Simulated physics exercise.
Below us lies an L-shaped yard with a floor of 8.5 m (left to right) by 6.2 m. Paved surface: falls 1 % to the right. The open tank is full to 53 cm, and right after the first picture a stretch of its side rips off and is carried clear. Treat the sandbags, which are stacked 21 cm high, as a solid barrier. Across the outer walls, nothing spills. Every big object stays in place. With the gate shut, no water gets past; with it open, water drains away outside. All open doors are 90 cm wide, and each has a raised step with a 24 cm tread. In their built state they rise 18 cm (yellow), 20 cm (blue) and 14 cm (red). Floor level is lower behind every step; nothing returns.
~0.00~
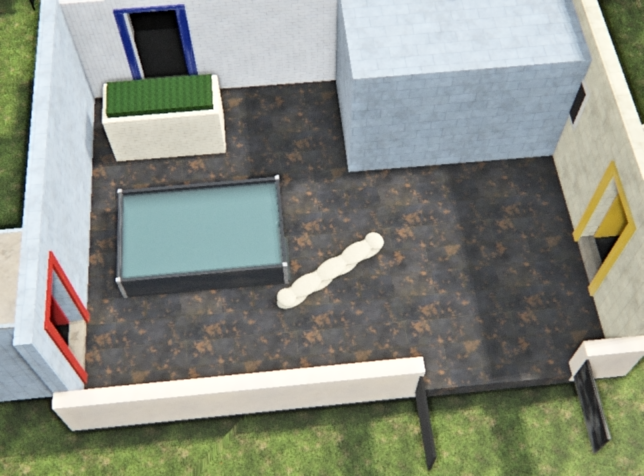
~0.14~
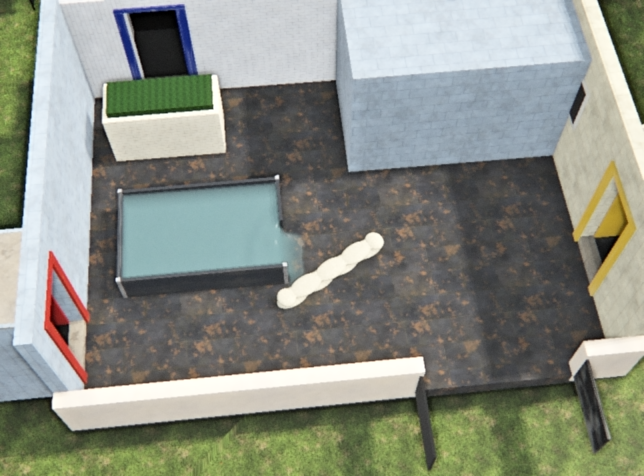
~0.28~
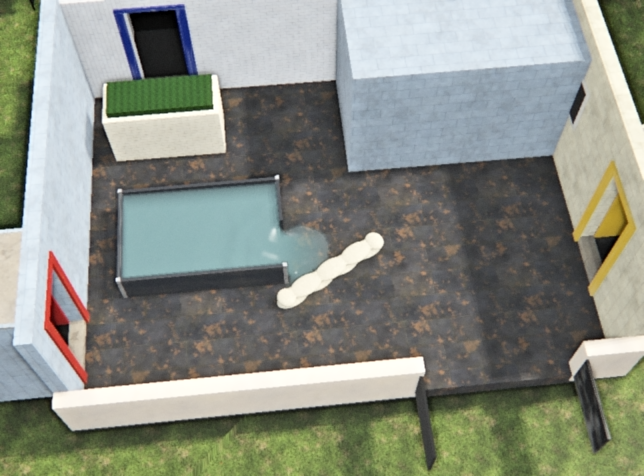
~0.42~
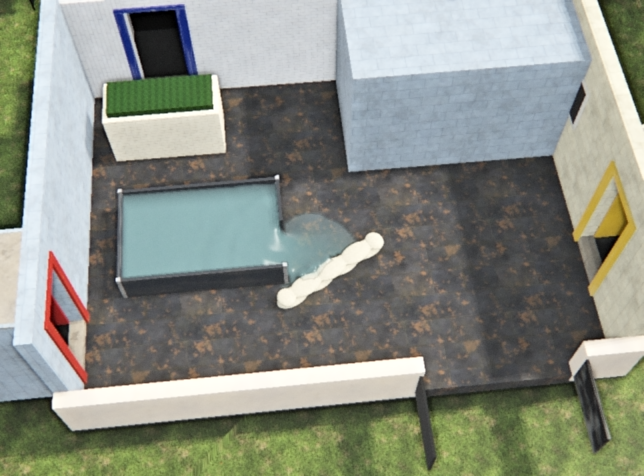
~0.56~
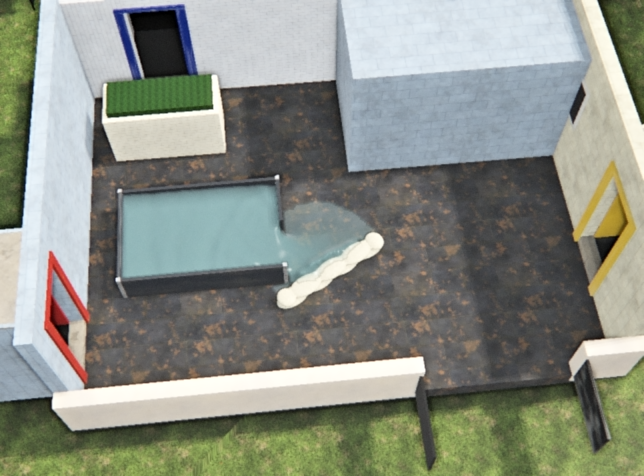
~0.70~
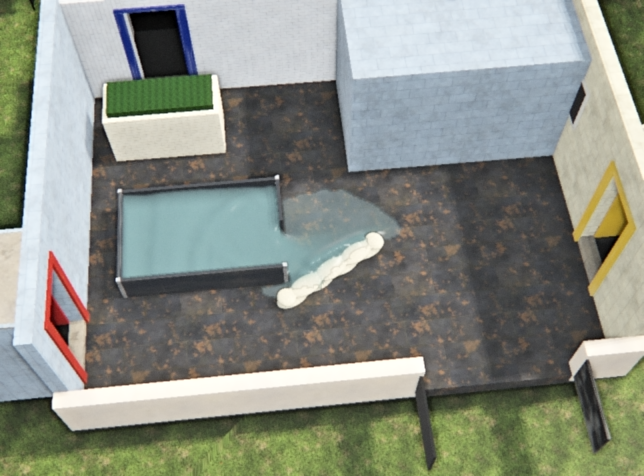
Water pouring from the right side of an open tank, spreading across dark paving and running along a row of sandbags.
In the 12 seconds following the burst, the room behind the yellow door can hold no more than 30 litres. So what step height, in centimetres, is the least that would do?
I would say 6.5 cm at the least.
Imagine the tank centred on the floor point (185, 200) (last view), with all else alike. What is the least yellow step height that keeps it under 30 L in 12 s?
You'd need some 7.0 cm.
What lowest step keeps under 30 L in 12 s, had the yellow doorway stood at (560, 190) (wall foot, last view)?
About 20 cm.
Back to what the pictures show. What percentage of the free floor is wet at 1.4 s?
Some 15 per cent is wet.
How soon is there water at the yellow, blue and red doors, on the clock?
Front times - yellow: 3.0 s, blue: 6.0 s, red: 5.0 s.
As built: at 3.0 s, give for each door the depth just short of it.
Yellow door: 1 cm; blue door: 0 cm; red door: 0 cm.
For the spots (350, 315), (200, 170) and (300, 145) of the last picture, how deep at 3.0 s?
First 2, then 0, then 2 cm.
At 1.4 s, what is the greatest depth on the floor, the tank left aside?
Around 42 centimetres.
After 1.4 s water covers 15 % of the floor, deepest (42 cm) near (312, 274); it has not reached the yellow door.
After 3.0 s water covers 45 % of the floor, deepest (34 cm) near (312, 274); it has not reached the yellow door.
After 12.0 s water covers 85 % of the floor, deepest (12 cm) near (547, 175); 8 cm at the yellow door, 0 litres in over its 18 cm step.
At the yellow door as built, the water arrived by 3.1 s and peaked near 11 cm at 4.4 s.
Run again over the same 12 s with other heights there, 46 litres in over 5.5 cm, 19 litres over 7.5 cm. The limit of 30 litres is kept from about 6.5 cm up.
